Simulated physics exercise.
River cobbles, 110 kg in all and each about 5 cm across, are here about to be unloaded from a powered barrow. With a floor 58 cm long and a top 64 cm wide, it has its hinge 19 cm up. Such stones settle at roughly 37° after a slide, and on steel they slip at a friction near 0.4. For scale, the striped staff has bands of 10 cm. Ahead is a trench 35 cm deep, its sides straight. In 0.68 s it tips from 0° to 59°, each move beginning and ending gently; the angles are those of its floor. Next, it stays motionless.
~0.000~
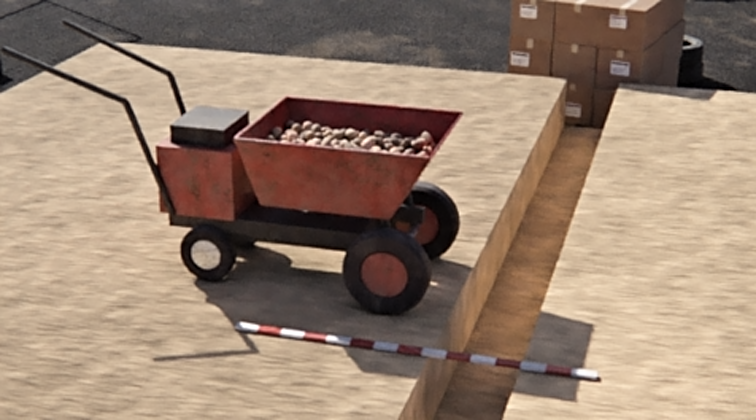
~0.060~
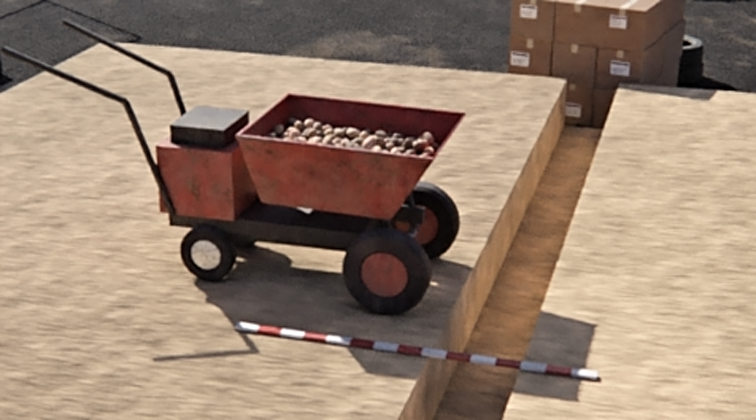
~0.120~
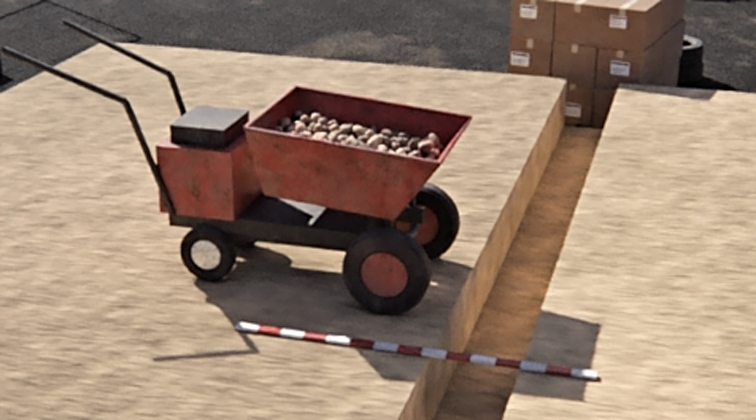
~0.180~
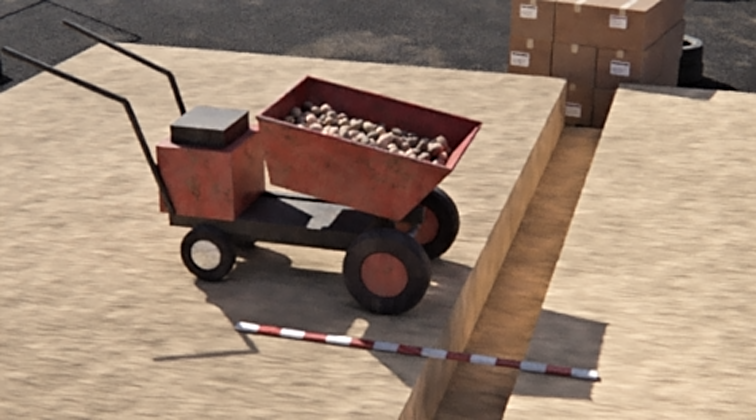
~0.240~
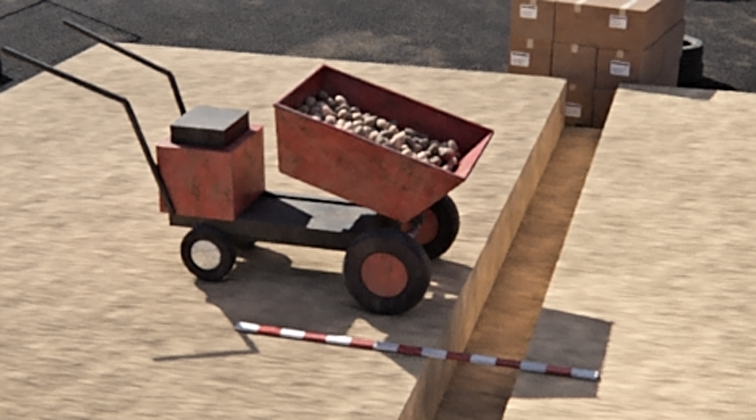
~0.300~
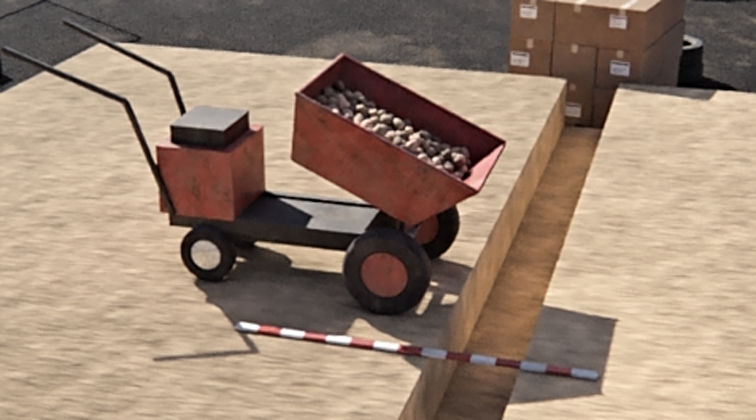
On a wooden platform beside a trench, a red barrow's stone-filled tray tilts toward the right.
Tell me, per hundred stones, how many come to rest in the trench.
9 per hundred.
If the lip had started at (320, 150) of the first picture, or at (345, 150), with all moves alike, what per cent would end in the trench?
40 and 45 %.
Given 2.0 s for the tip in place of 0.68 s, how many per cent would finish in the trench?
In that case, around 15%.
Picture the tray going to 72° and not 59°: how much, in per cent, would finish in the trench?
I'd expect around 35 in a hundred.
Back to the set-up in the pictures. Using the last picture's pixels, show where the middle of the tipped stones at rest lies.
I'd point to around (595, 306).
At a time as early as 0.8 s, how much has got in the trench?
Something like 0 in a hundred.
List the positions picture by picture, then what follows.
The tray is at 0°, its lip at (429, 159); the top of the load is at (311, 133), in the first frame.
The tray is at 1°, its lip at (432, 160); the top of the load is at (313, 131); the stones move at 0.3 m/s on average, in the second frame.
The tray is at 5°, its lip at (440, 164); the top of the load is at (311, 123); the stones move at 0.6 m/s on average, in the third frame.
The tray is at 10°, its lip at (451, 171); the top of the load is at (316, 115); the stones move at 0.8 m/s on average, in the fourth frame.
The tray is at 17°, its lip at (465, 180); the top of the load is at (326, 106); the stones move at 1.0 m/s on average, in the fifth frame.
Lip at (478, 193), floor tilted 24°, highest stones at (336, 98); the stones move at 1.1 m/s on average, in the sixth frame.
After 0.5 s the floor is at 50°; 100 % in the tray; the foremost stones are at (490, 217).
After 0.8 s the floor is at 59°; 95 % in the tray, 1 % in the trench, 4 % past the trench; the foremost stones are at (565, 273).
After 1.1 s the floor is at 59°; 65 % in the tray, 2 % in the trench, 33 % past the trench; the foremost stones are at (681, 331).
After 3.1 s the floor is at 59°; 53 % in the tray, 9 % in the trench, 38 % past the trench; the foremost stones are past the picture's edge.
